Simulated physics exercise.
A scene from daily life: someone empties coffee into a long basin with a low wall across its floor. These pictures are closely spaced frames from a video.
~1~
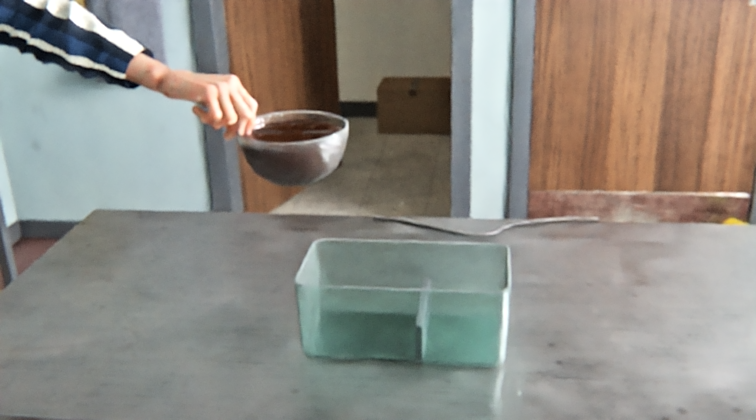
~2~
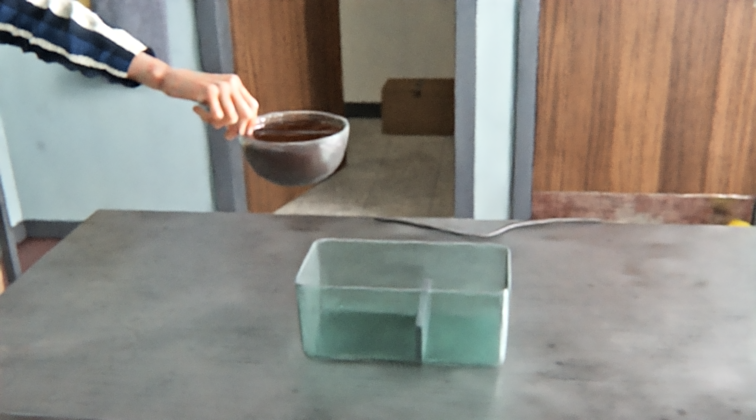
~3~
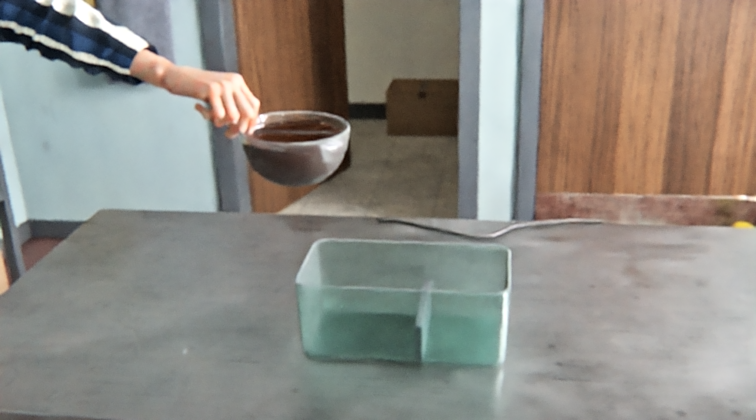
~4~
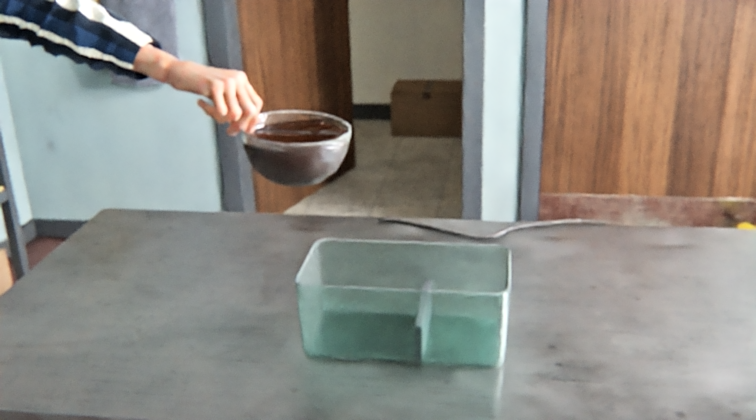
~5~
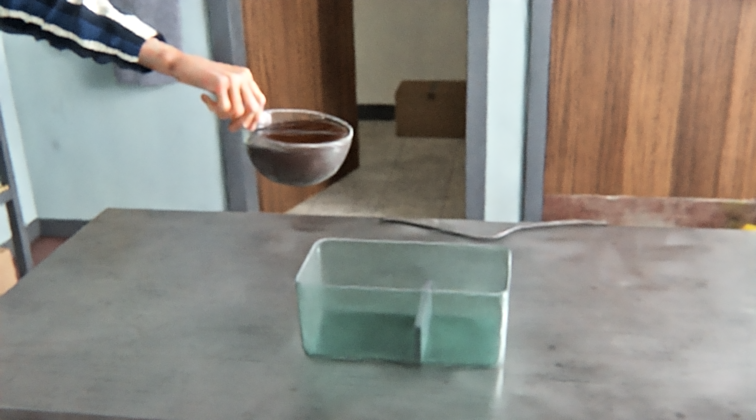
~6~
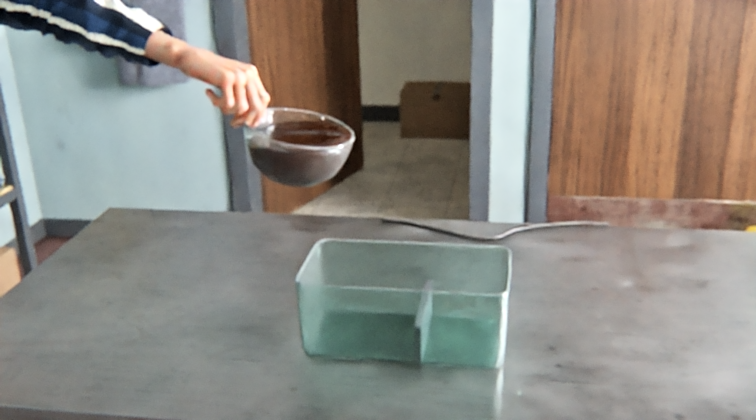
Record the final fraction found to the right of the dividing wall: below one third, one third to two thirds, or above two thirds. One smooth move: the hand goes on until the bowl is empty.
I expect the share right of the wall to be below a third.
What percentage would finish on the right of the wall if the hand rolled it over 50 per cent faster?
Close to 10 per cent.
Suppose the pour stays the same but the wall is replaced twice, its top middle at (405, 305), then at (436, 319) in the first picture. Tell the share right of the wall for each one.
Well, it's close to 60 per cent for the first one, then 15 per cent for the other.
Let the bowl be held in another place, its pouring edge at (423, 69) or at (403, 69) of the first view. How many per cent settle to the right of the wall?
The first gives 80 %, the second 90 %.
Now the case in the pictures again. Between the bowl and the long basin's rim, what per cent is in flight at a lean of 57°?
Roughly 35 percent.
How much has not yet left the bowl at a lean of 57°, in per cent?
Remaining share, estimated: 50 %.
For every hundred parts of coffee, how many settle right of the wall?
Roughly 20 per cent.
A moment on, the bowl is tipped part way and 49 per cent is still to pour, 17 is left of the wall and 1 right of it.
Next, the bowl is tipped on its side and 7 per cent is still to pour, 64 is left of the wall and 18 right of it.
Then the bowl is tipped on its side and 0 per cent is still to pour, 80 is left of the wall and 19 right of it.
Later the bowl is tipped on its side and 0 per cent is still to pour, 80 is left of the wall and 19 right of it.
In the end 80 per cent lies left of the wall, 19 right of it and 1 outside.
